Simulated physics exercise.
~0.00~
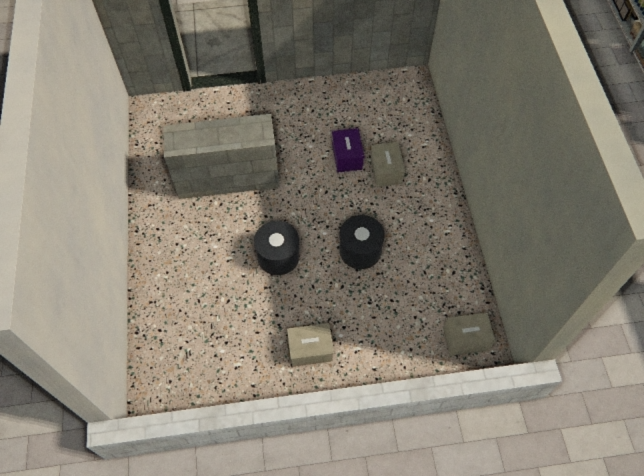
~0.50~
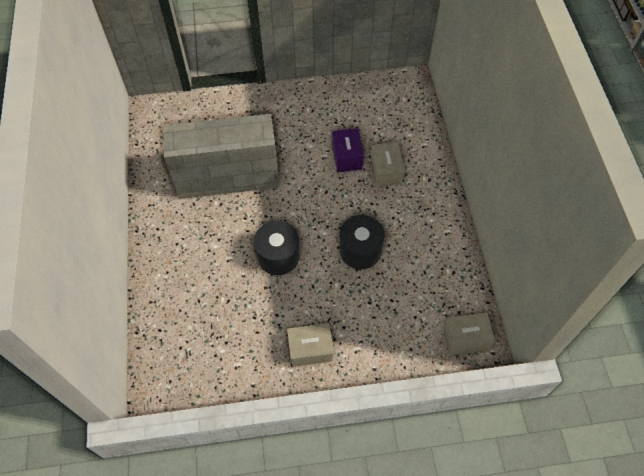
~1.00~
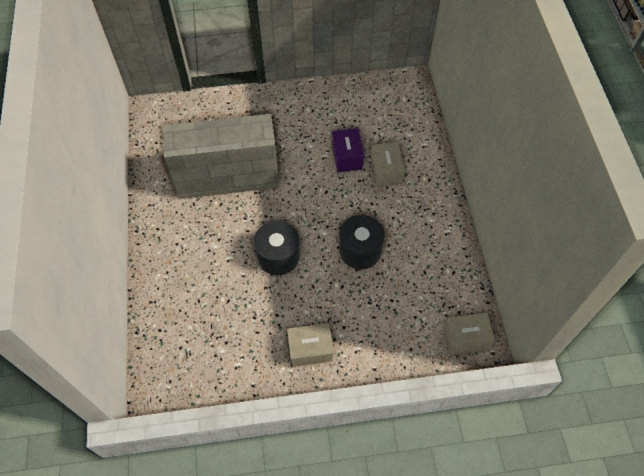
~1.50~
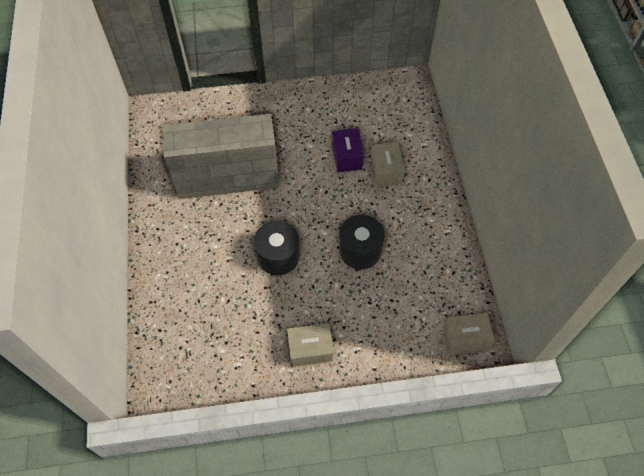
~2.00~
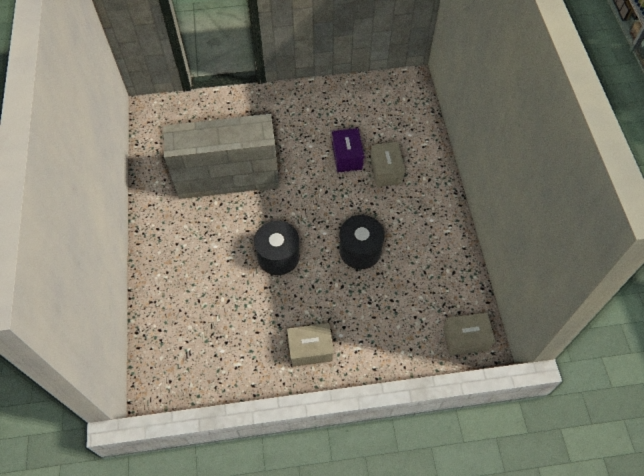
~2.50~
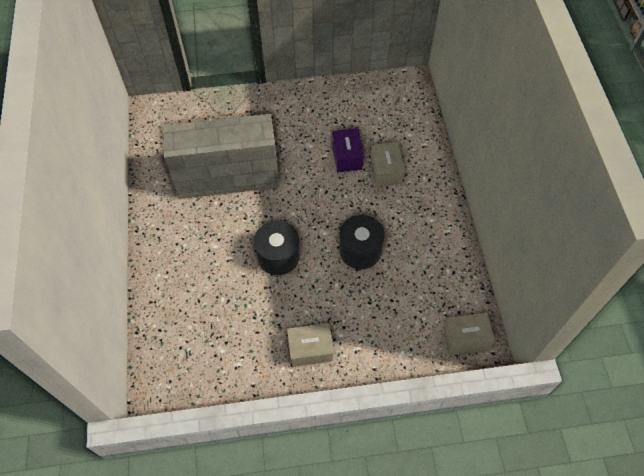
Greenish floodwater spreading over the paving outside a walled room, while purple and beige boxes and two dark round objects stay still.
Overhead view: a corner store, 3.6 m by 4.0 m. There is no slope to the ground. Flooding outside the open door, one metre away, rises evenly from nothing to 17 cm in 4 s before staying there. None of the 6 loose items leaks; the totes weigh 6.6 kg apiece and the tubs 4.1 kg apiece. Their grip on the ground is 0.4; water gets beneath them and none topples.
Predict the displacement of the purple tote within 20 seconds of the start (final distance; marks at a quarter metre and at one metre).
Lab note - purple tote, large displacement.
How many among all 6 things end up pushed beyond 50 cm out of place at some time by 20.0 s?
By my count, 6.
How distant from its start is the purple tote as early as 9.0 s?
Shift by then: About 10 cm.
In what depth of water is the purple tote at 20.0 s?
About 10 cm.
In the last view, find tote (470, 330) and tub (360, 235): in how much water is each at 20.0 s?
First about 9 cm, second about 10 cm.
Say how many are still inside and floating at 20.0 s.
Tally: 6 of them.
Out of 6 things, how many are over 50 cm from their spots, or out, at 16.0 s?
The number I get is 6.
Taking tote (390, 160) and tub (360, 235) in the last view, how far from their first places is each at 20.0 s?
First 140 cm, then 150 cm.
After 4.0 s the purple tote is near (348, 144), 0.0 m from its start, aground; 0 afloat.
After 9.0 s the purple tote is near (359, 144), 0.1 m from its start, aground; 0 afloat.
After 16.0 s the purple tote is near (465, 225), 1.6 m from its start, afloat; 6 afloat.
After 20.0 s the purple tote is near (369, 358), 2.5 m from its start, afloat; 6 afloat.
